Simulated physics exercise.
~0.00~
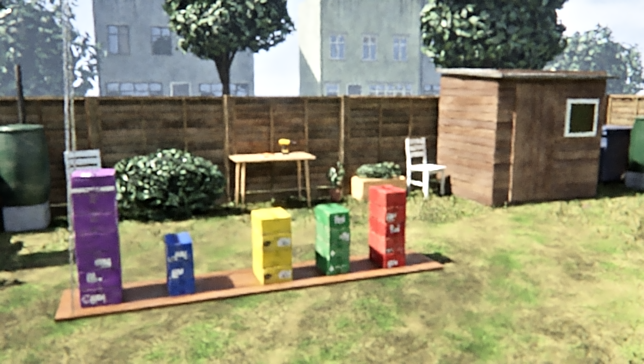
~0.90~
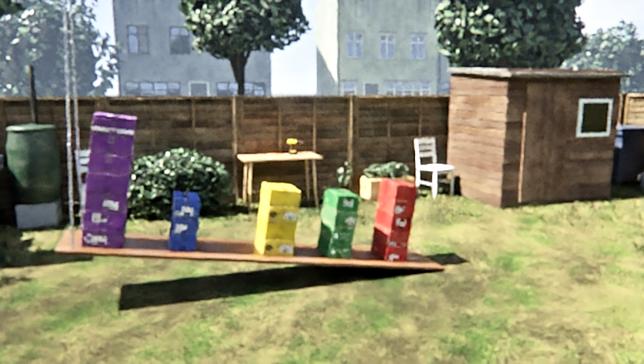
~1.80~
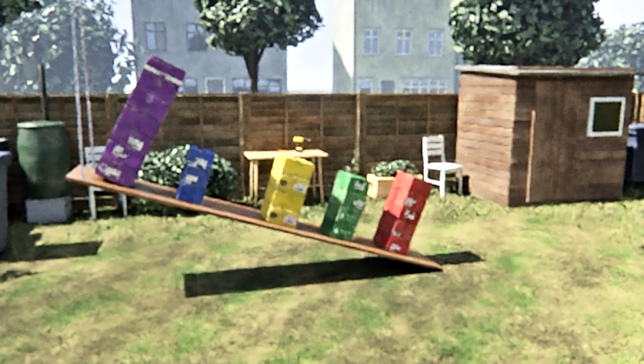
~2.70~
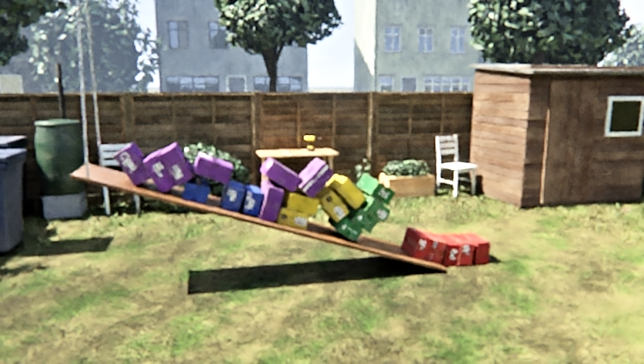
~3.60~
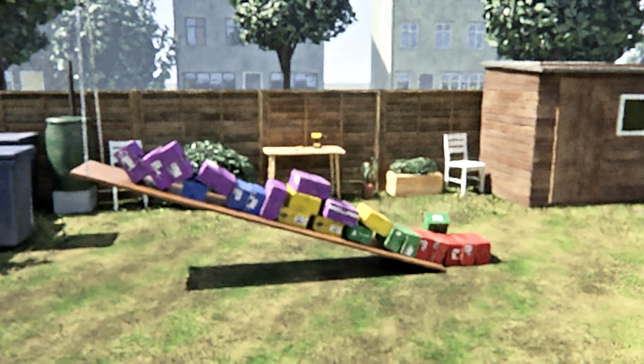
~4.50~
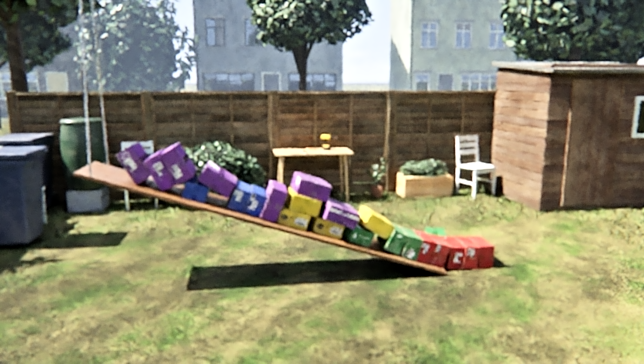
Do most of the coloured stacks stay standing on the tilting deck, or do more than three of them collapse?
More than three collapse. The purple, blue, yellow, green and red stacks all come down, leaving their parcels strewn along the slope and at its foot.
